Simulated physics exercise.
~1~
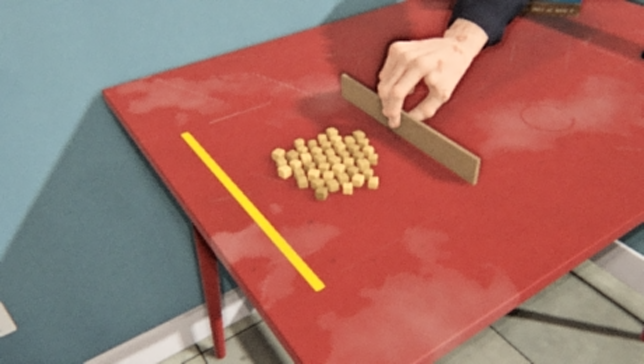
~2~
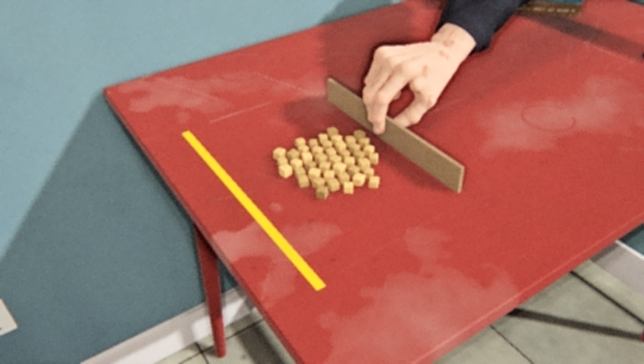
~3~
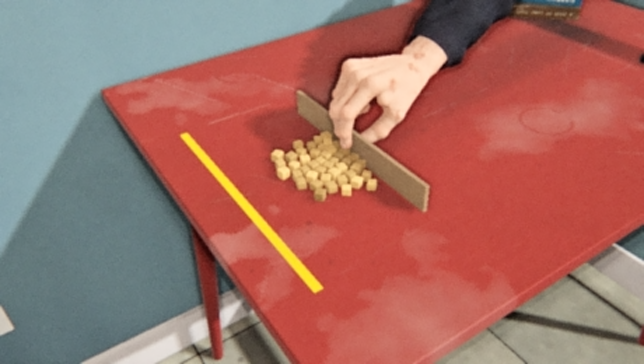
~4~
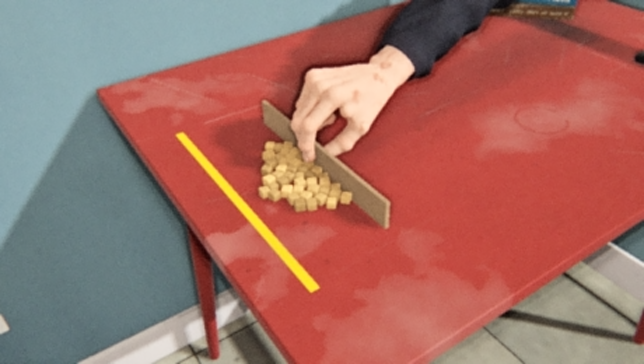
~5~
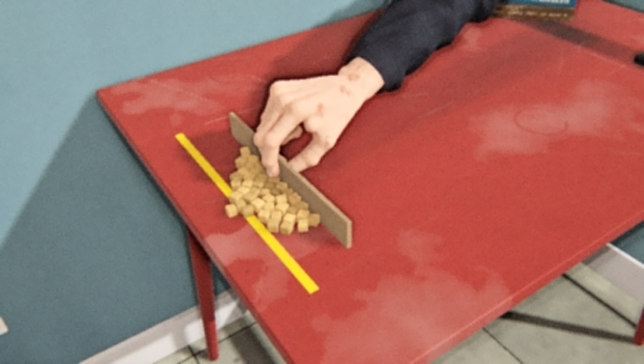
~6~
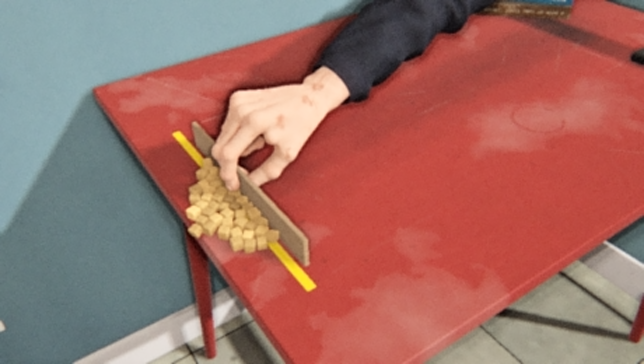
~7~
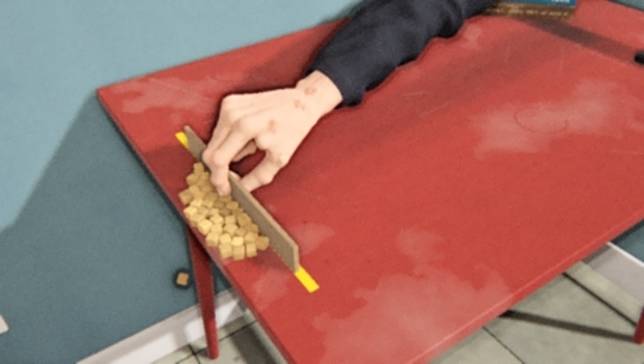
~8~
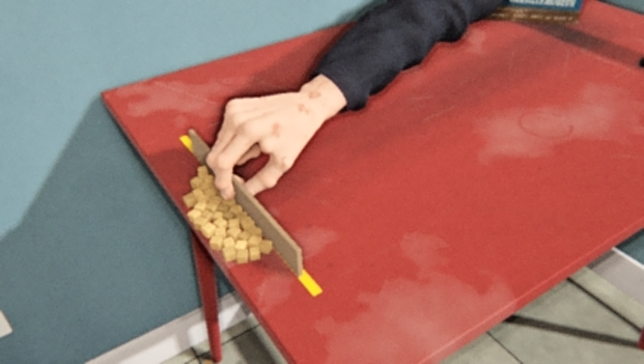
At first, a hand in a dark sleeve holds a piece of card upright on a red table, to the right of a loose patch of small tan cubes, with a strip of yellow tape further left near the edge. The hand slides the card left until it meets the cubes, which bunch together against it. It keeps pushing, and the heap moves left and down across the tape toward the table's edge. As the card reaches the tape, one cube drops off the edge beside the table leg. The card stops there, with most of the heap still on the table.
